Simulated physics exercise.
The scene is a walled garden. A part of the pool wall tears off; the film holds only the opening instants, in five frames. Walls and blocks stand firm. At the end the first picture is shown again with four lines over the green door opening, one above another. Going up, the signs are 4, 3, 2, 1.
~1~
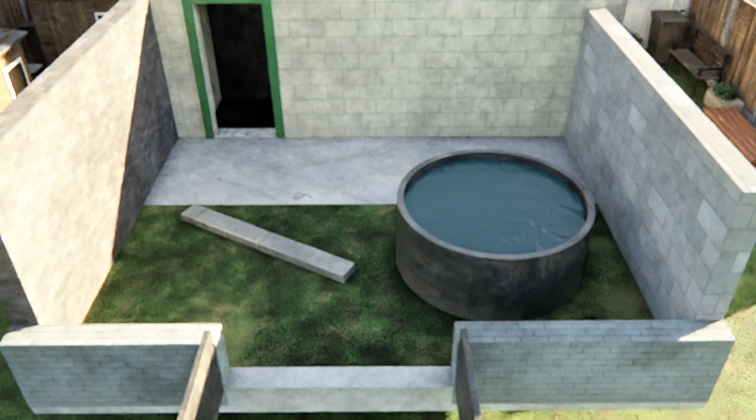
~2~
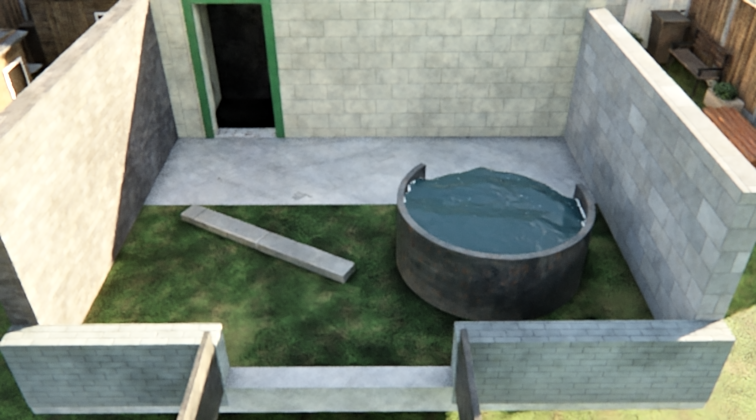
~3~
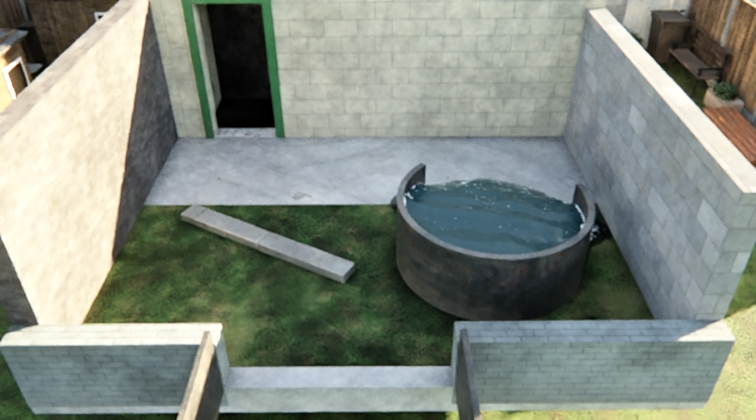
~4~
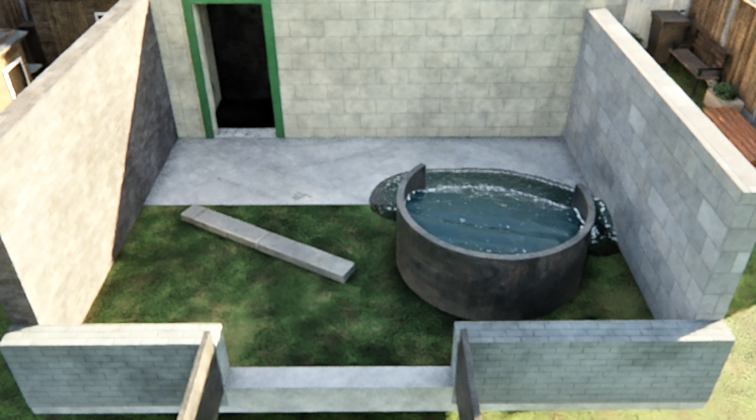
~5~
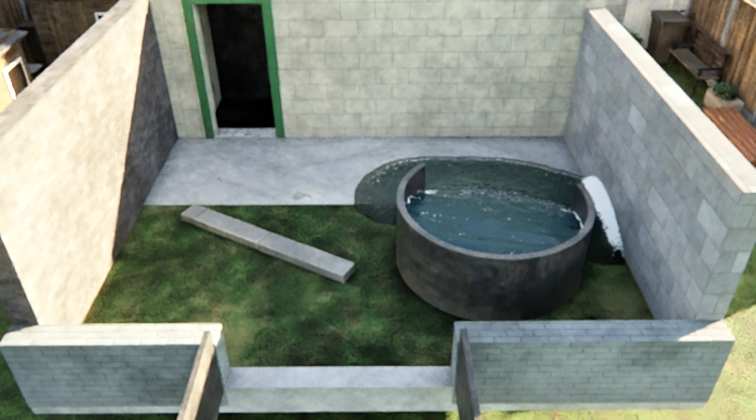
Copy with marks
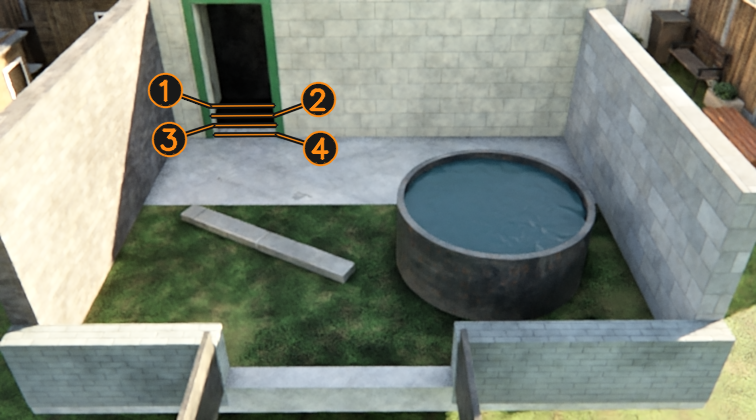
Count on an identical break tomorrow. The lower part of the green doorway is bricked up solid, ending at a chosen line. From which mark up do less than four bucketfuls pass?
Use height 3.
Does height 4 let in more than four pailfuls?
Yes, it does.
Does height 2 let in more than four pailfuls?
No.
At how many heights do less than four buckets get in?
Three.
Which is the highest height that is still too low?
The answer is 4.
In orange, 1 at (241, 105); 2 at (243, 115); 3 at (244, 125); 4 at (245, 134); from the bottom up 4, 3, 2, 1.
Choosing 1, nothing gets over.
Choosing 2, nothing gets over.
Choosing 3, nothing gets over.
Choosing 4, about 9 bucketfuls get in.
